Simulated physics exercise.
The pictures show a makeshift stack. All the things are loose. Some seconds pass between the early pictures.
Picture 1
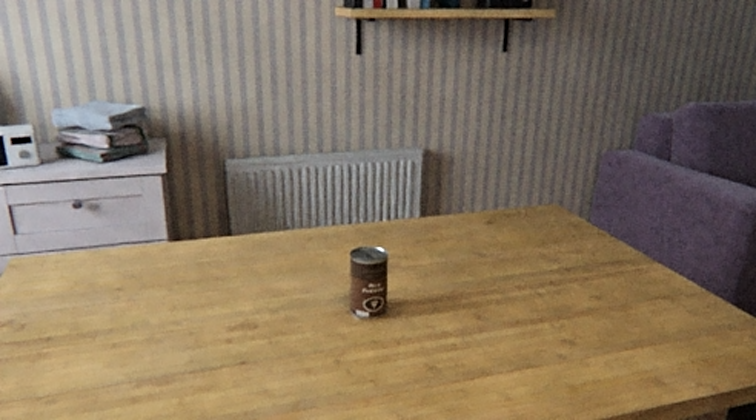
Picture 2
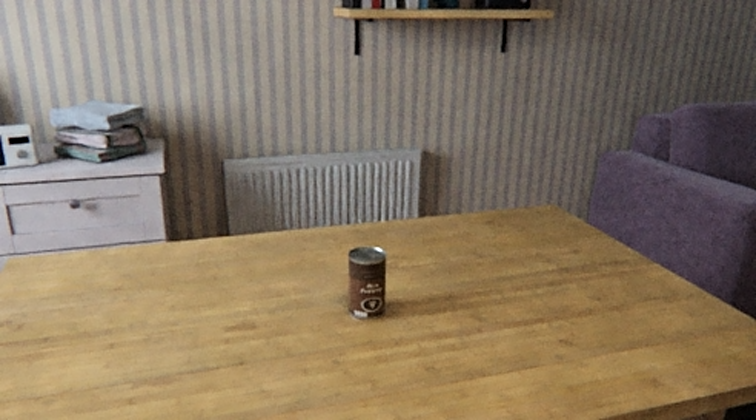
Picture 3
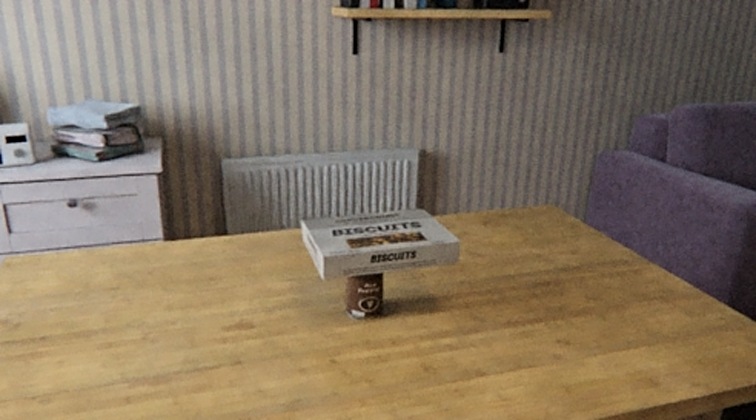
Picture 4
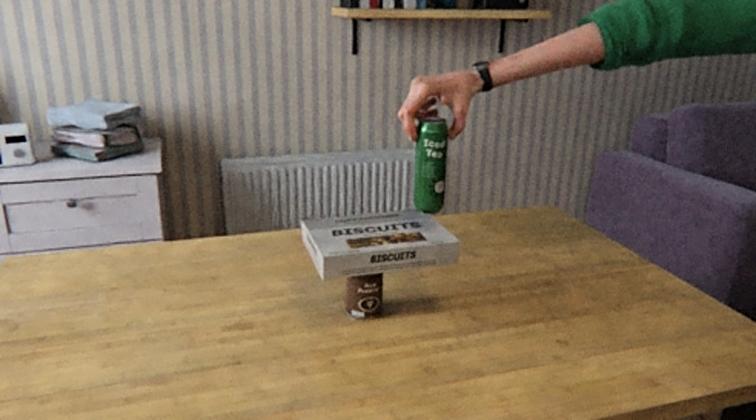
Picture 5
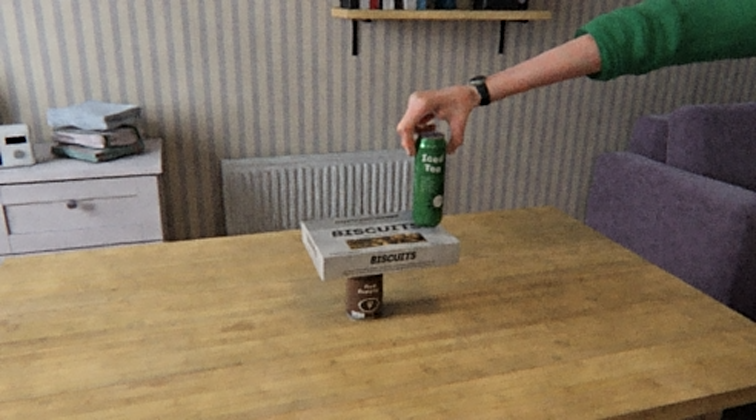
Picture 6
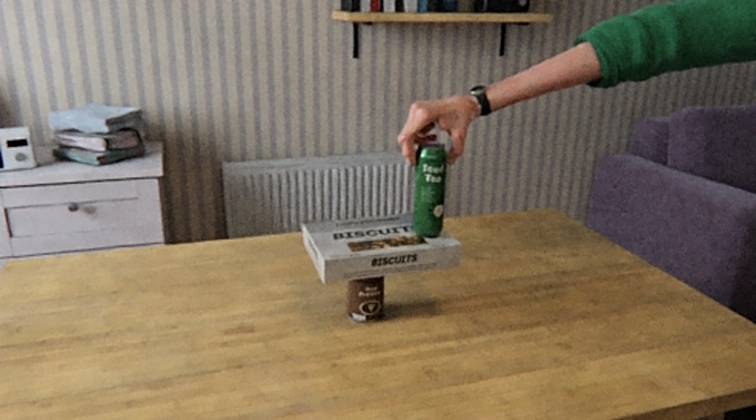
A hand lowers a green can onto a biscuit box that rests on a tin.
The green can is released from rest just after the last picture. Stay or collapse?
It loses its balance.
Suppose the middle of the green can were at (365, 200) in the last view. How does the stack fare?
Then it holds.
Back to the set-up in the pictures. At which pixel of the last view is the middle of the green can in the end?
At about (508, 298).
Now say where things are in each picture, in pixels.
In the first picture, the last thing is not in view yet.
In the second picture, the last thing is not in view yet.
In the third picture, the last thing is not in view yet; white packet (378, 241).
The fourth picture shows still above its spot; green can (431, 166); white packet (378, 241).
The fifth picture shows still above its spot; green can (429, 181); white packet (378, 242).
The sixth picture shows in place under the hand; green can (430, 190); white packet (379, 244).
Then, 0.40 s after the last picture, green can now fallen; white packet tipped 50° from how it was.
Then, 0.80 s after the last picture, white packet on its side.
At rest, fallen, white packet and green can; brown tin in place. Seen from the same camera at the end, green can near (508, 298). The stack comes apart.
